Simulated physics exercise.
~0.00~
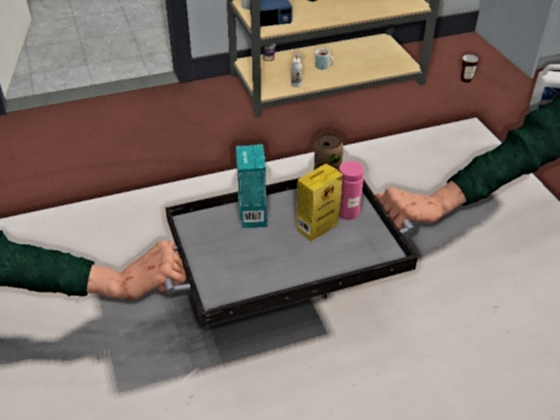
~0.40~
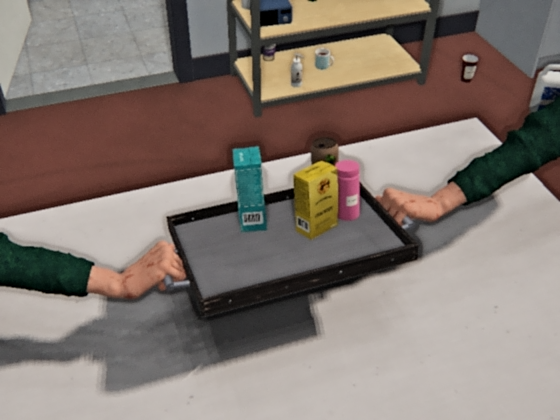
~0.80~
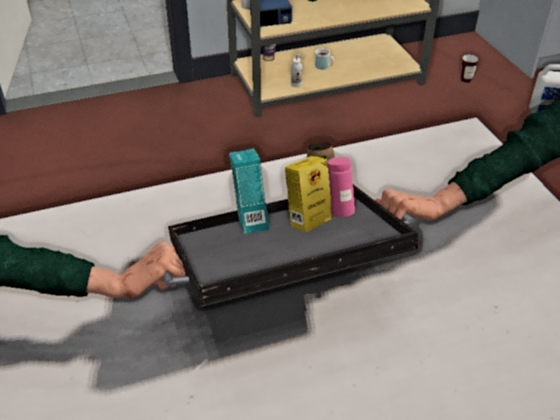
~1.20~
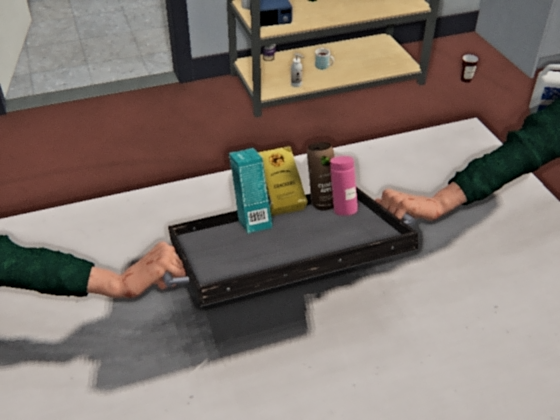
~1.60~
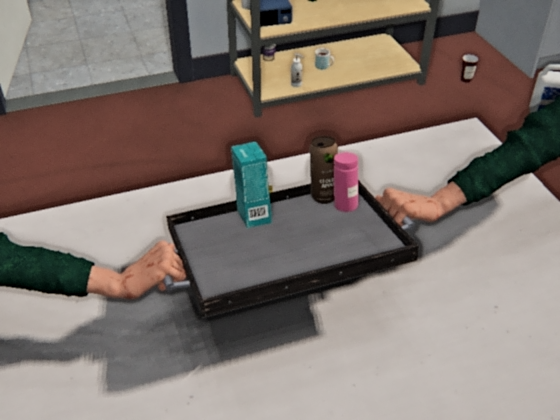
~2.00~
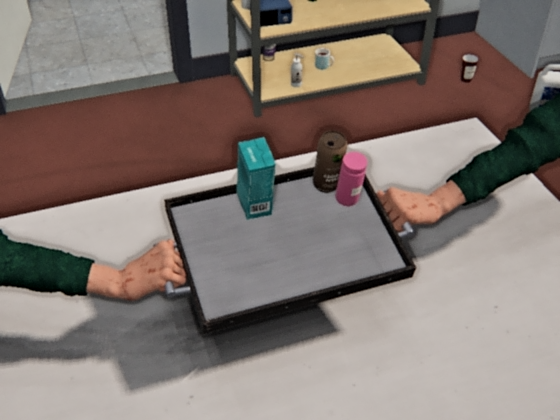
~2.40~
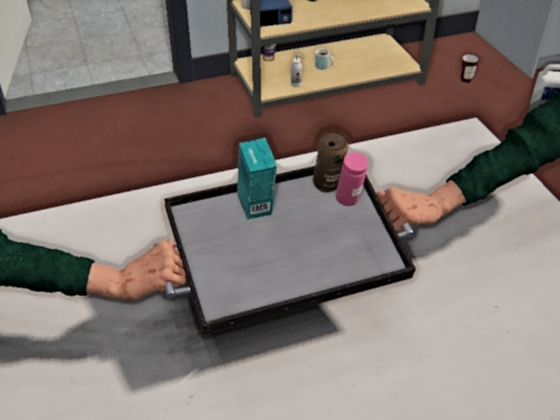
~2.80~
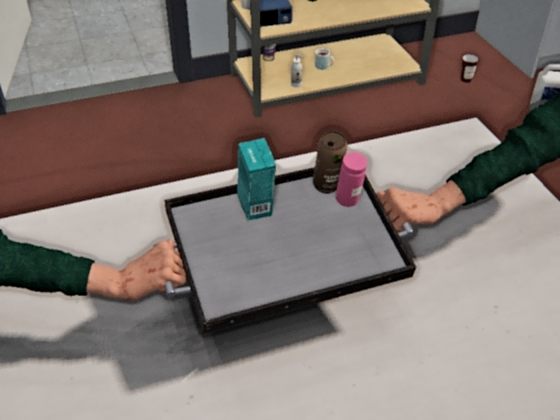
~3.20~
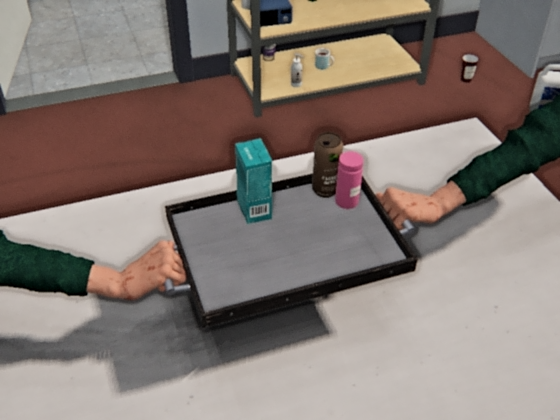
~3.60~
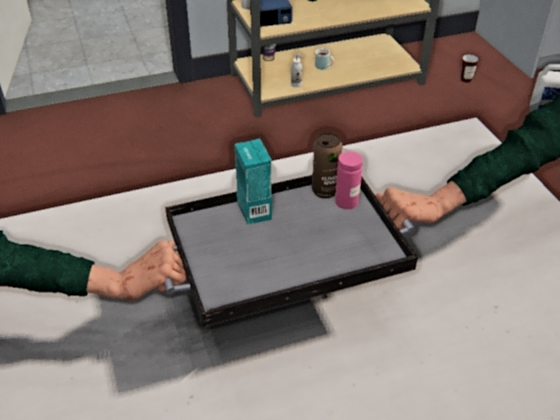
In this clip, two hands tip a dark tray far edge down, and the yellow packet goes over that edge and out of sight. The tray then tilts slightly toward the viewer and levels, with the turquoise carton, brown can and pink shaker still standing on it.
